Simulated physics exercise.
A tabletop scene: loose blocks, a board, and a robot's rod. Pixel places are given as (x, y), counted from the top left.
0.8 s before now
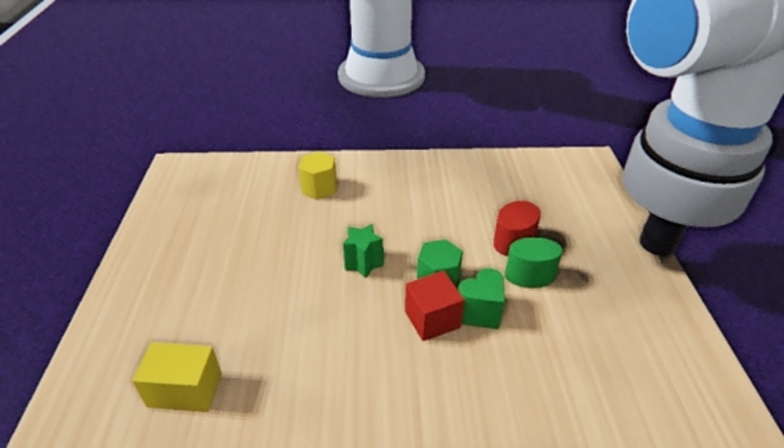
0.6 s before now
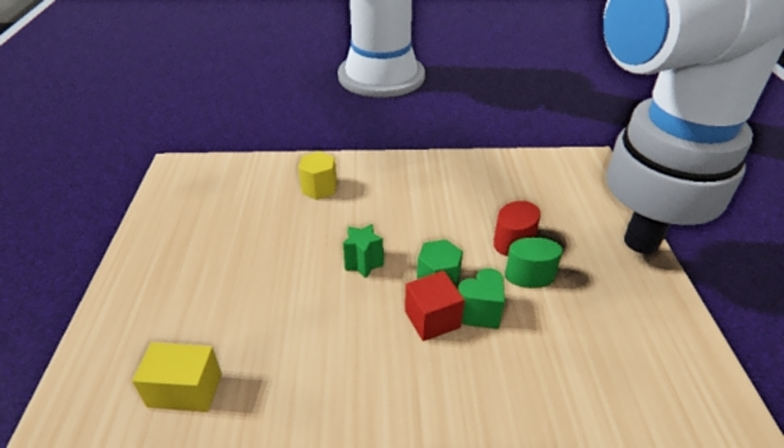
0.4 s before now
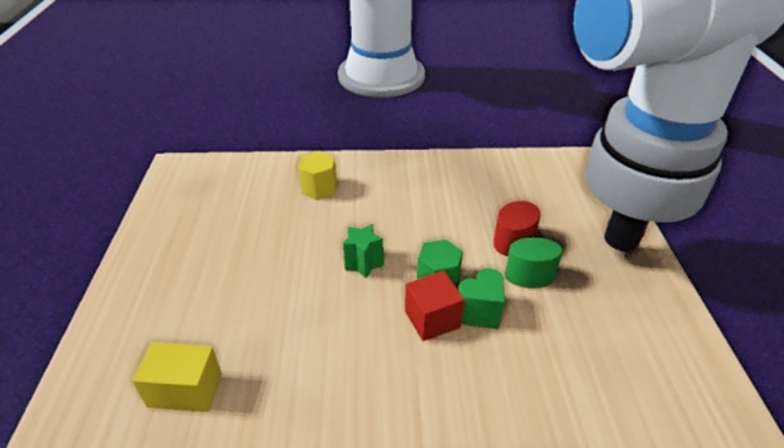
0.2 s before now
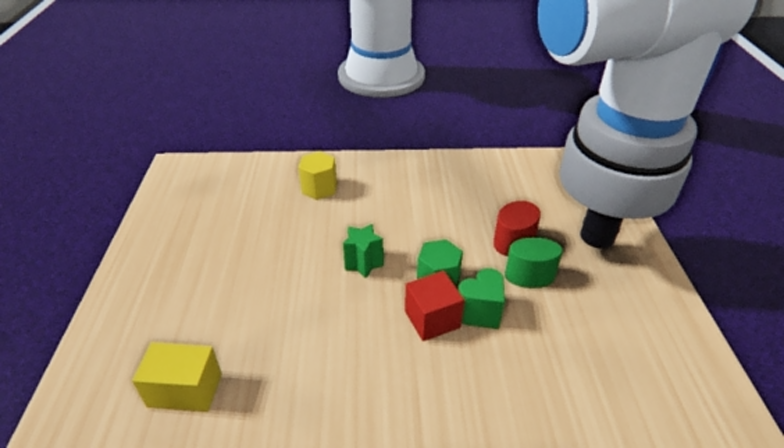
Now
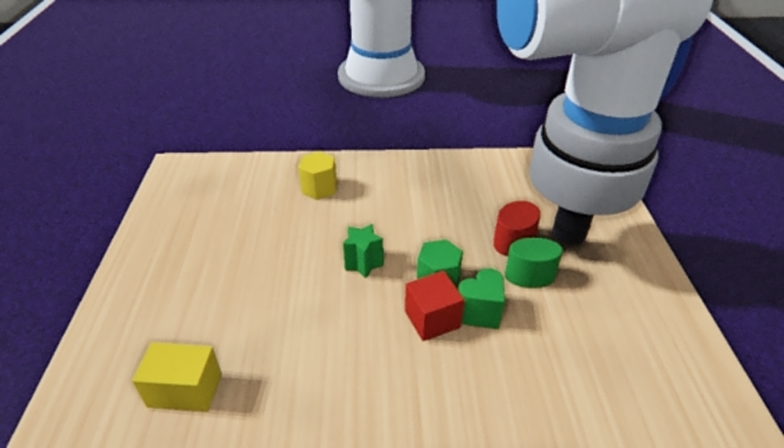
On a wooden tabletop, a robot arm moves its black rod left toward still, colored blocks.
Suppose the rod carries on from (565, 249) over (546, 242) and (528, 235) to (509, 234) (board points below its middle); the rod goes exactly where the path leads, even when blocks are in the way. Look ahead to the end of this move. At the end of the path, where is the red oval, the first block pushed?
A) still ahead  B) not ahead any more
My pick is A.
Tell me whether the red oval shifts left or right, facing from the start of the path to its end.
To the left.
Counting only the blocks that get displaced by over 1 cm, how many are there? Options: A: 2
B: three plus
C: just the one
That would be C.
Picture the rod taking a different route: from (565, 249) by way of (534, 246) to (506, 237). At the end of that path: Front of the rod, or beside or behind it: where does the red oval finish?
By then it is in front of the rod.
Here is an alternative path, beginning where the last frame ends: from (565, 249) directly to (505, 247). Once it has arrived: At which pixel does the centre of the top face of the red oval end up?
I predict (474, 208).
On the path given first. Halfway along, rod (540, 224); red oval (506, 212), turned 15° anticlockwise.
At the end, rod (512, 219); red oval (481, 213), turned 40° anticlockwise; green oval still.
